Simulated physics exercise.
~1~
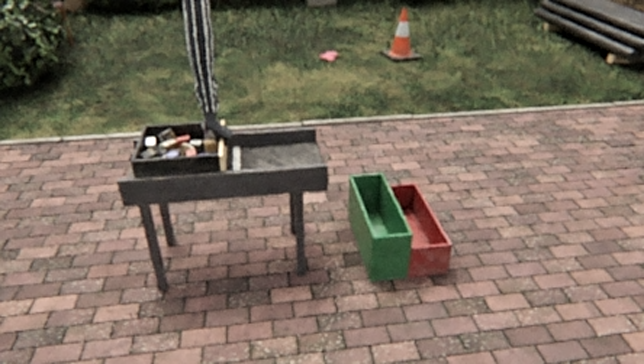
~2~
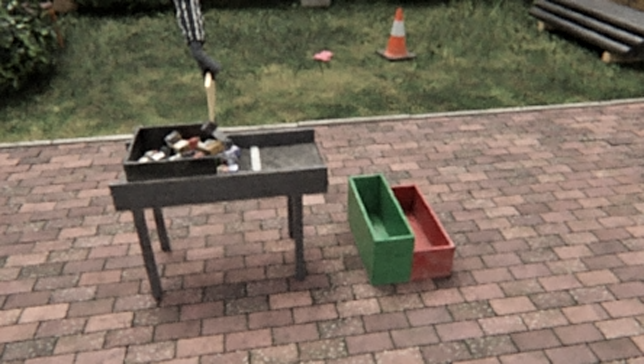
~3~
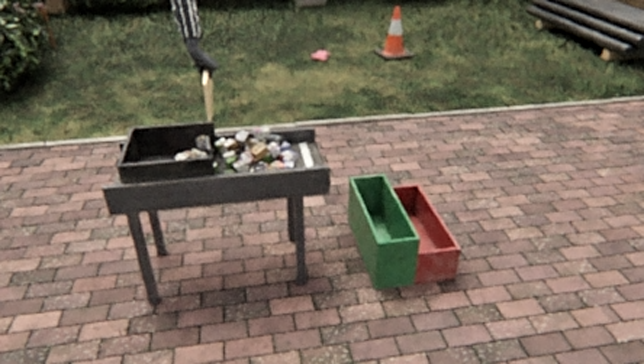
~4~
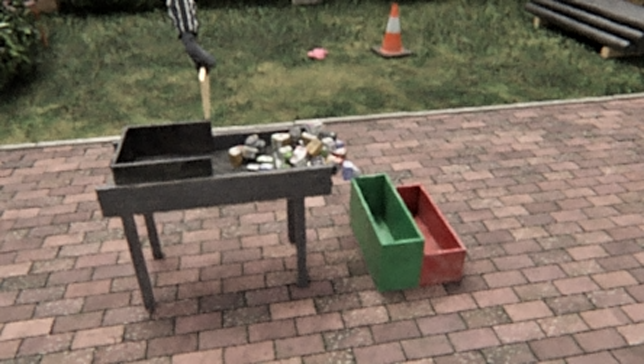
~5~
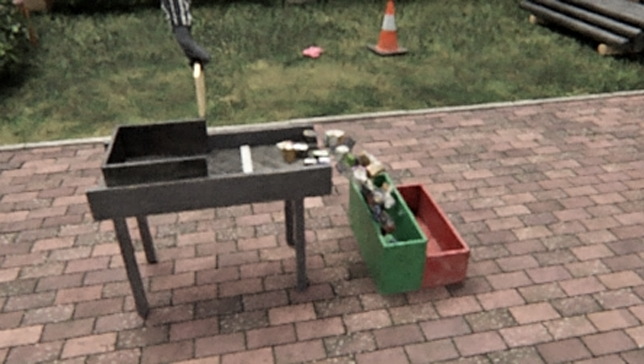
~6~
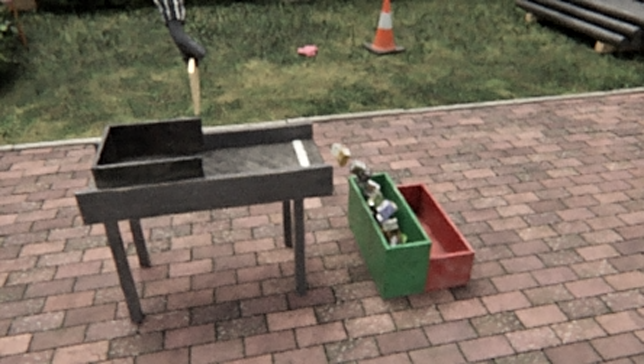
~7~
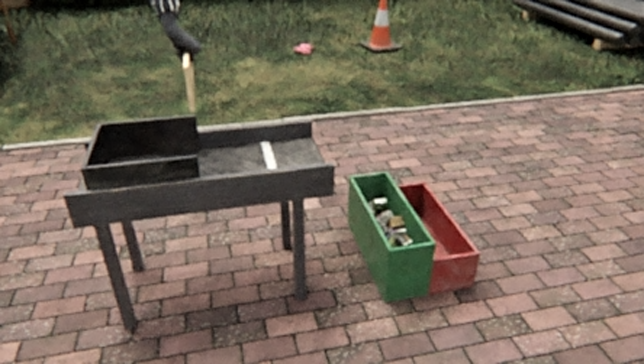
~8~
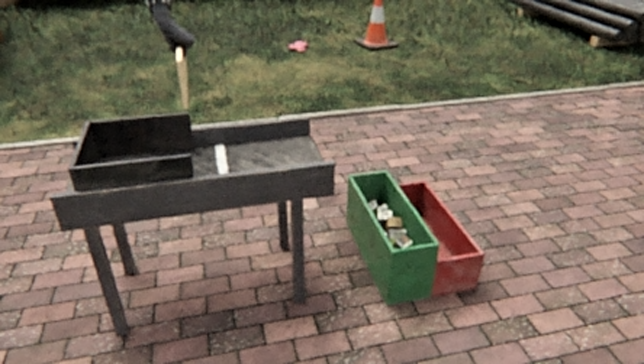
A dark, four-legged belt table stands on a reddish brick patio, viewed from slightly above, with a black pen full of small cartons at its left end. Beyond its right end sit a long green bin and a red tote, while grass, an orange cone and dark poles lie behind. A gloved hand in a striped sleeve lifts the gate, and the jumbled cartons ride the belt rightward. They spill off the end in a cluster and tumble into the green bin. The last few drop in, leaving the pen, belt and red tote empty.
